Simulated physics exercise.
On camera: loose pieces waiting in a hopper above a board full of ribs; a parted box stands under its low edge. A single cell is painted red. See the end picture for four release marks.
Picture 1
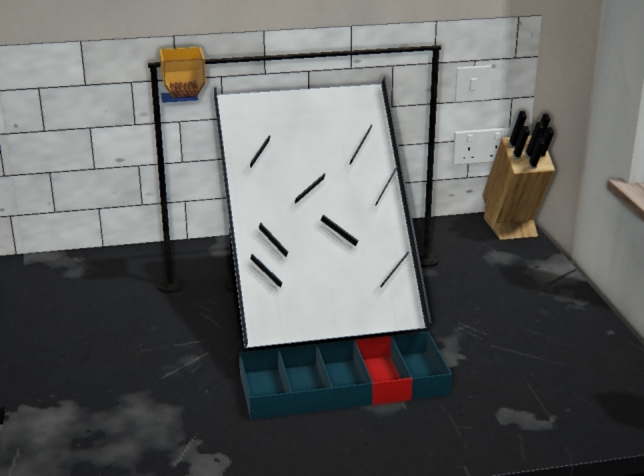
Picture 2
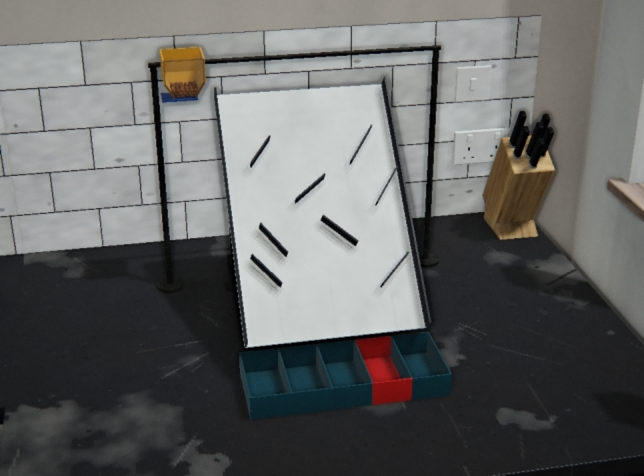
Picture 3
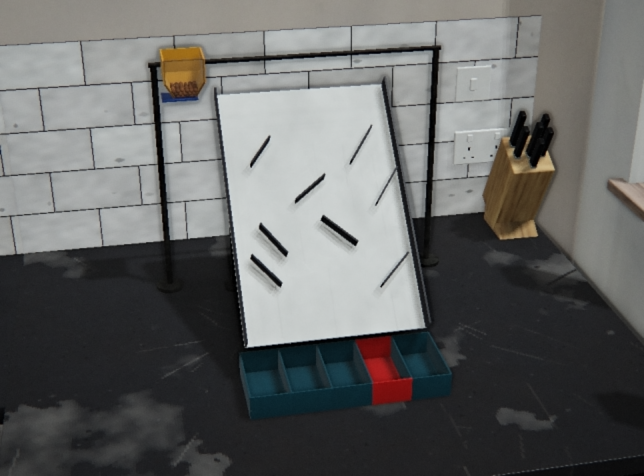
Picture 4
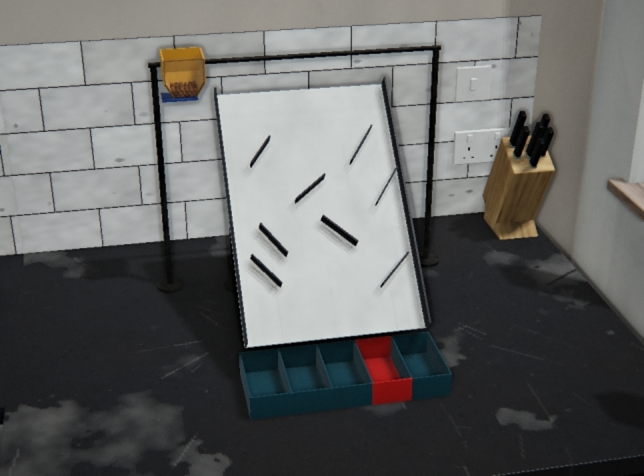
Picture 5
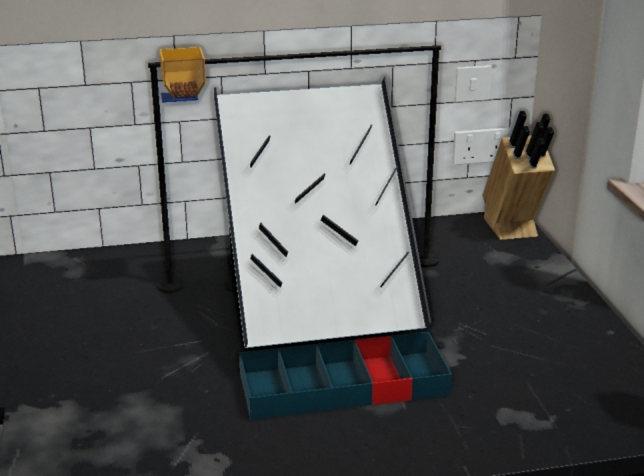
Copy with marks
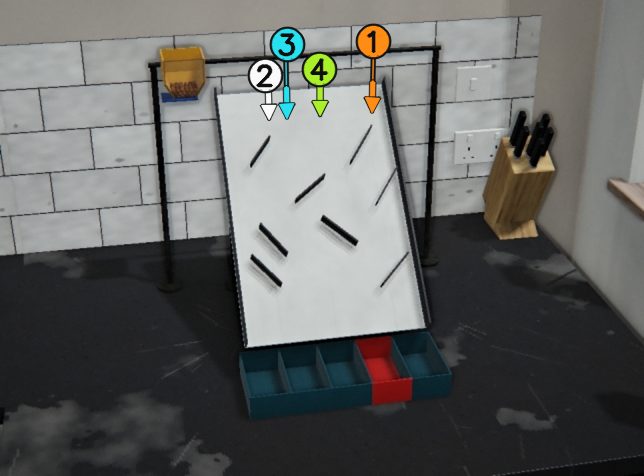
A white board covered with short black ribs leans upright on a dark, pale-blotched countertop, seen from the front and slightly above in a kitchen corner. A dark teal tray with one red compartment sits at its lower edge, a small orange hopper hangs from a black rail at upper left, and a wooden knife block stands right before white tiles. Nothing visibly moves, and the camera stays still.
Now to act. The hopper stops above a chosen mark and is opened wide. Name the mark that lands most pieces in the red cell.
The best mark is 1.
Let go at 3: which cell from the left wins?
It is the third one.
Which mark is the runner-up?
That is mark 4.
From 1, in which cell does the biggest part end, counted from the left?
The fourth from the left.
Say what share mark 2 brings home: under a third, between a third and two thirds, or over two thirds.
Under a third.
On the marked copy, mark 1 meets the board at (372, 107); mark 2 meets the board at (268, 114); mark 3 meets the board at (286, 113); mark 4 meets the board at (320, 110).
If 1 is chosen, most in the red cell, about a quarter in other cells.
If 2 is chosen, a small part in the red cell, most in other cells, a small part outside the box.
If 3 is chosen, a small part in the red cell, most in other cells.
If 4 is chosen, about a third in the red cell, about half in other cells.
